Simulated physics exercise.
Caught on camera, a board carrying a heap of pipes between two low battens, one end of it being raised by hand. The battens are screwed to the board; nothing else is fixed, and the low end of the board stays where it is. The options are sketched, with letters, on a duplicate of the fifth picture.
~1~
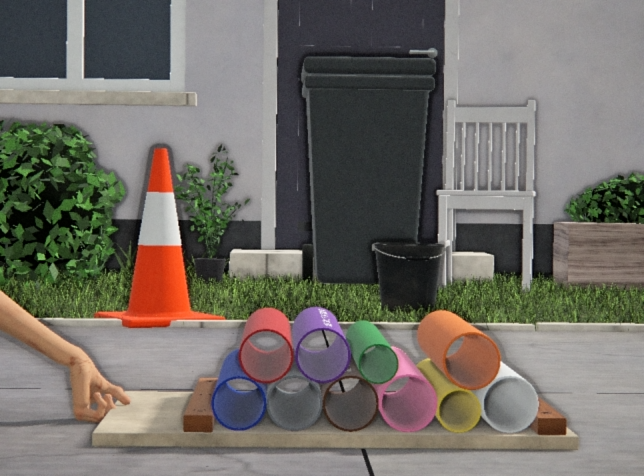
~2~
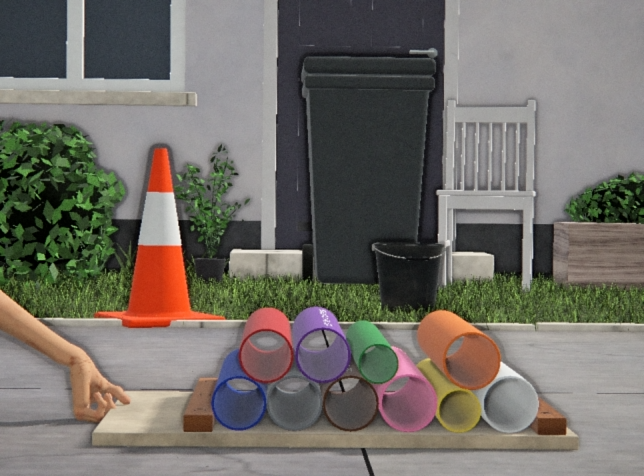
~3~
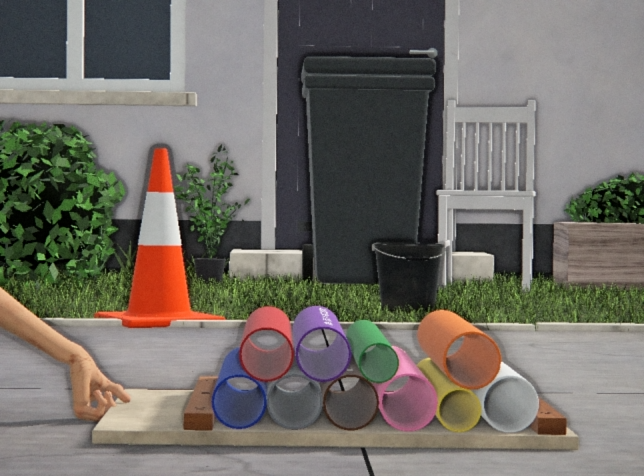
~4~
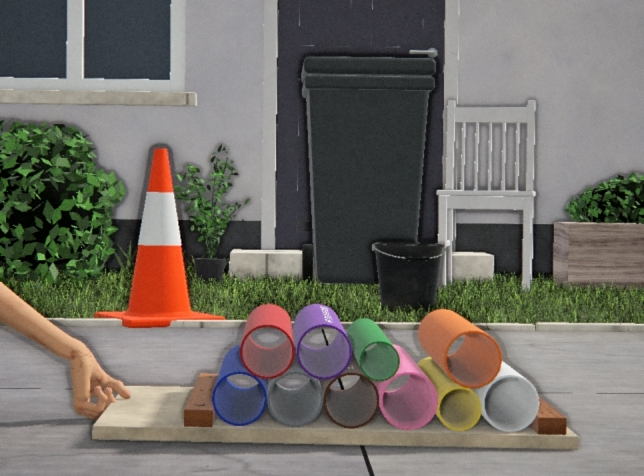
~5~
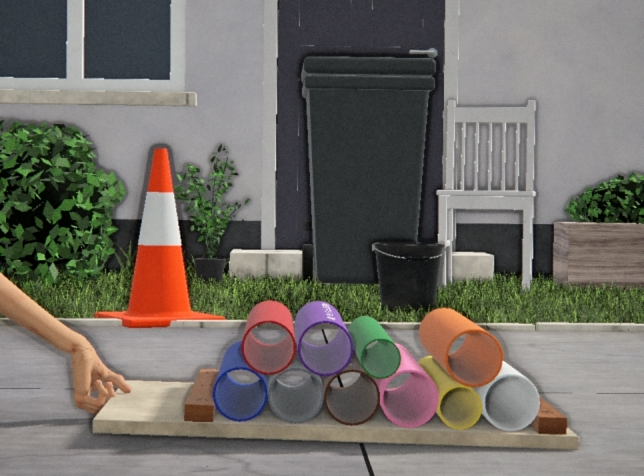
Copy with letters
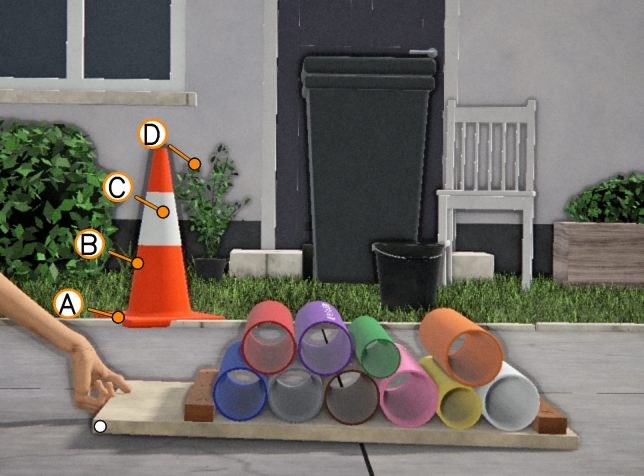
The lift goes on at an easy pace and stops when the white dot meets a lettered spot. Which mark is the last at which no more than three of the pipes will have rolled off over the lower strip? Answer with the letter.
Up to C.
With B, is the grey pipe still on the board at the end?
Yes.
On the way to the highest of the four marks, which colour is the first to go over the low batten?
It is the orange one.
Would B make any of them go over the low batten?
No.
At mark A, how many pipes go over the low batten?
It comes to none.
On the copy, A at (119, 317); B at (137, 263); C at (163, 212); D at (195, 164); the white dot at (101, 426).
On C. First, board at 17°.
Then, board at 28°.
Finally, board at 28°, none over the low batten.
By contrast, A none over the low batten; B none over the low batten; D five over the low batten.
